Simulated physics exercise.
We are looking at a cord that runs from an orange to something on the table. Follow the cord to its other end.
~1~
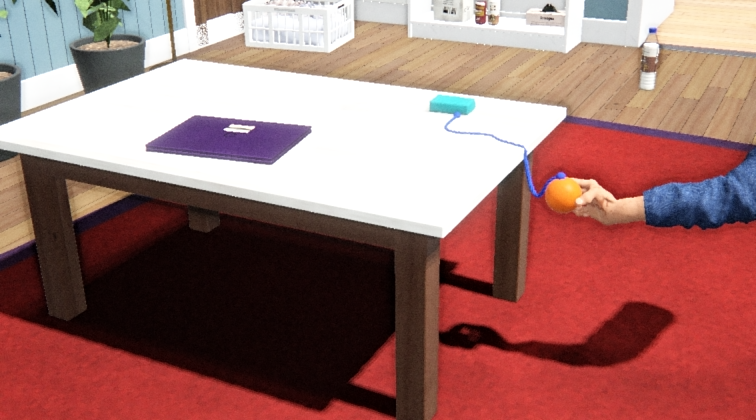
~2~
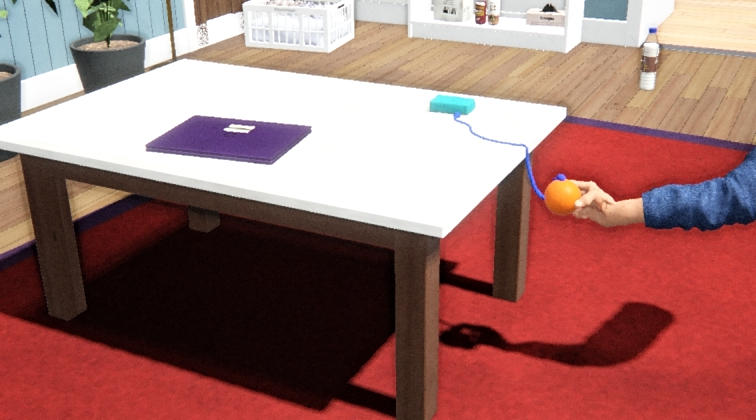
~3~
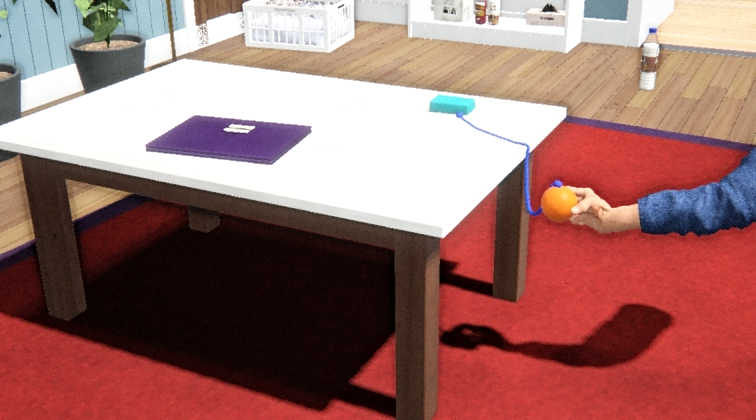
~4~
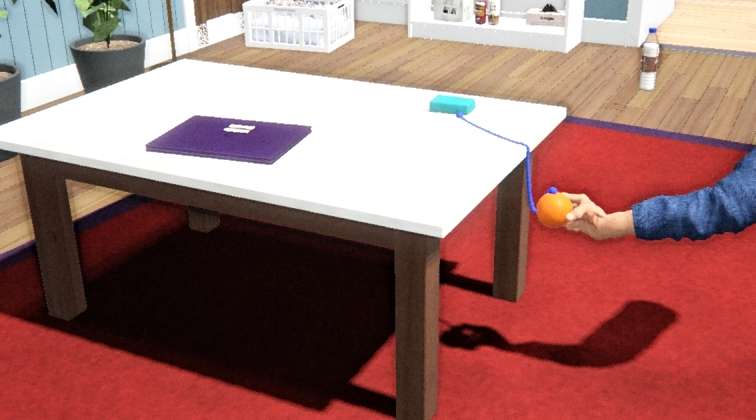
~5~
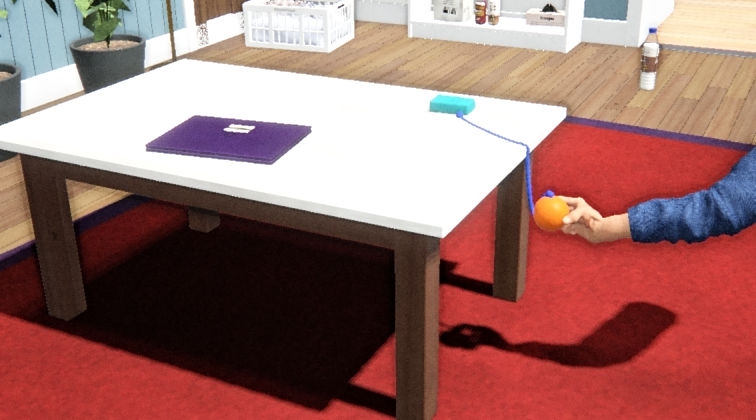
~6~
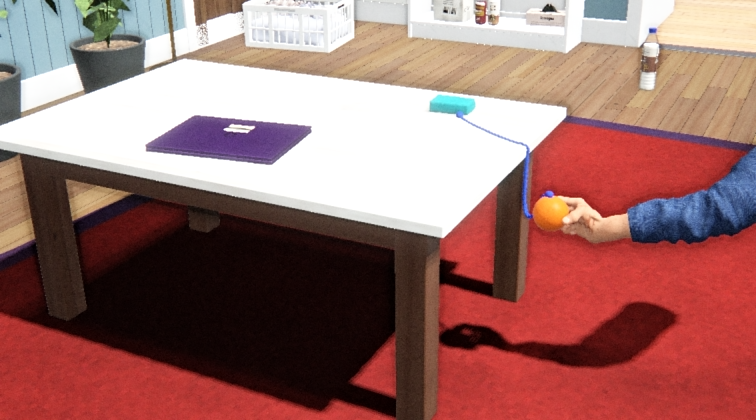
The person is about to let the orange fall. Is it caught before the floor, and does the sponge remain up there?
In the end the orange reaches the floor. The sponge gets pulled over the edge.
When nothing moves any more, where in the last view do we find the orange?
Around (563, 317).
Then, 0.34 s past the final frame, orange on the floor near (538, 347); laptop still; sponge tugged along near (503, 127).
Then, 0.62 s past the final frame, orange on the floor near (527, 336); laptop still; sponge down on the floor.
When it is over, orange on the floor near (563, 317); laptop still; sponge down on the floor. The orange lands on the floor and the sponge follows it down.
